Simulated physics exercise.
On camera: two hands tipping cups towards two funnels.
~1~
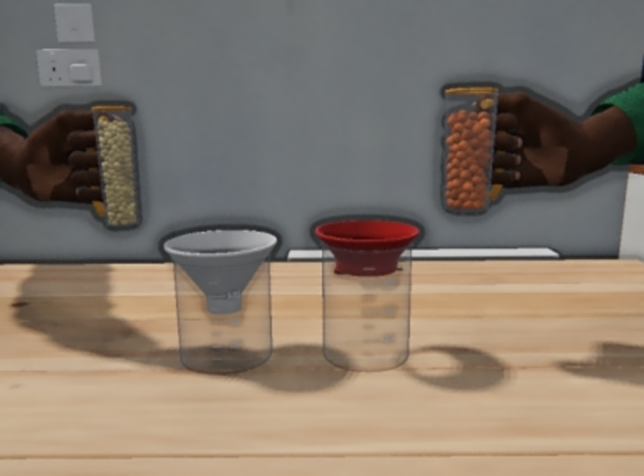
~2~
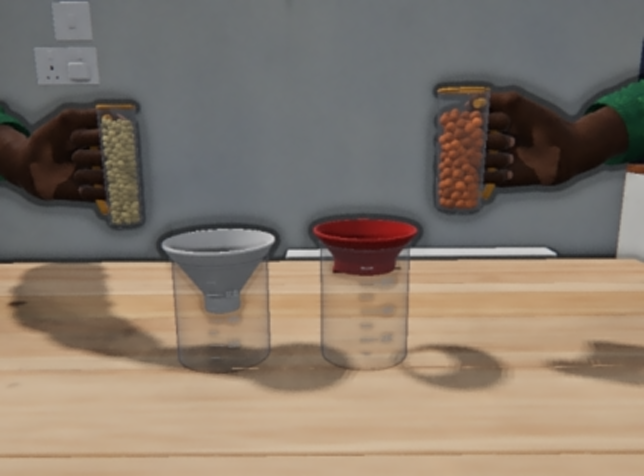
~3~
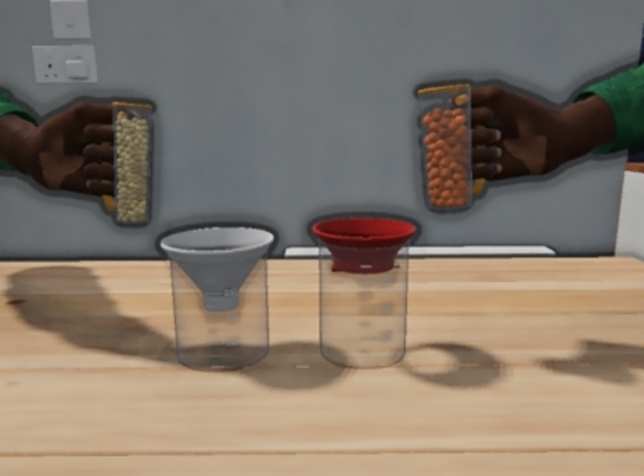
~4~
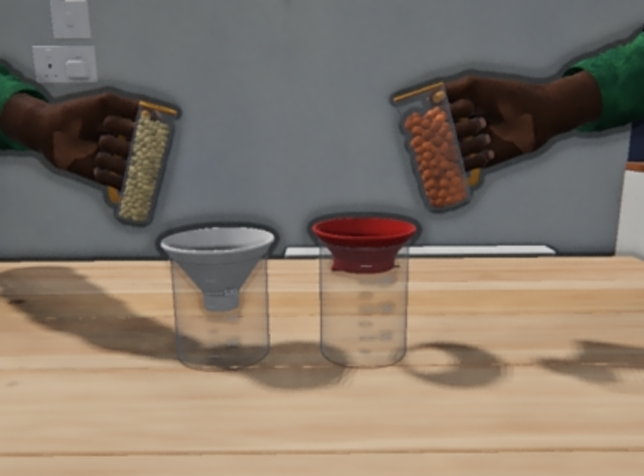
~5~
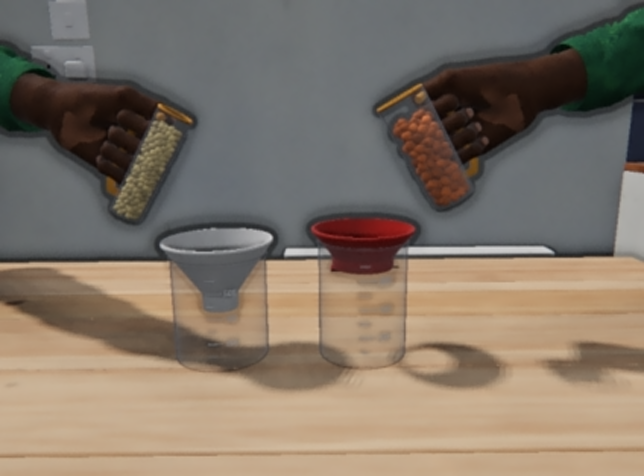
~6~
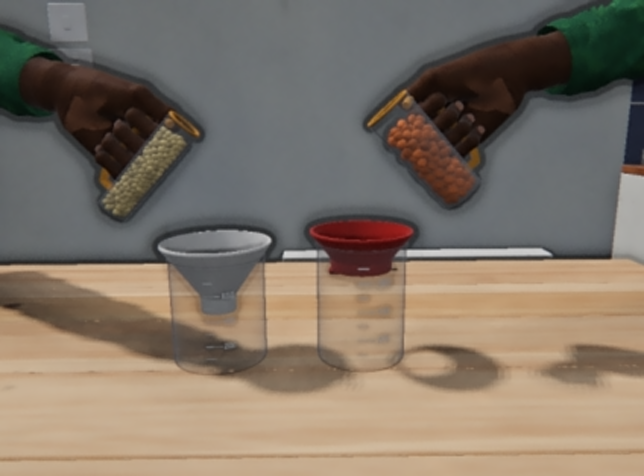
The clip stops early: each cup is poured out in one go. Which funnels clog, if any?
The left funnel lets everything through and the right funnel lets everything through.
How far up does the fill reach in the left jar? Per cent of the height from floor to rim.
Near 10 %.
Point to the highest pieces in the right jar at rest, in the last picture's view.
Roughly at (353, 327).
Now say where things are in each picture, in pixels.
Left funnel at (222, 250), outlet at (225, 309), about 6 pieces wide; left cup at (118, 168), holding soya beans; right funnel at (367, 239), outlet at (367, 268), about 6 pieces wide; right cup at (468, 152), holding coated peanuts, in the first picture.
Left cup at (121, 167), upright; right cup at (461, 151), upright, in the second picture.
Left cup at (132, 165), tipped 5°; right cup at (447, 150), tipped 5°, in the third picture.
Left cup at (145, 165), tipped 18°; right cup at (435, 149), tipped 18°, in the fourth picture.
Left cup at (150, 166), tipped 30°; right cup at (428, 150), tipped 30°, in the fifth picture.
Left funnel at (216, 250), outlet at (219, 309); left cup at (148, 168), tipped 43°; right funnel at (361, 239), outlet at (361, 269); right cup at (426, 153), tipped 43°, in the sixth picture.
Then, 0.36 s after the last picture, left, all still in the cup; right, all still in the cup.
Then, 0.75 s after the last picture, left, all still in the cup; right, nearly all still in the cup, a stray few in or over the funnel.
Then, 1.21 s after the last picture, left, about a third still in the cup, about a third in or over the funnel, about a quarter down in the jar; right, about half still in the cup, about a quarter in or over the funnel, about a third down in the jar.
At rest, left, all down in the jar; right, all down in the jar.
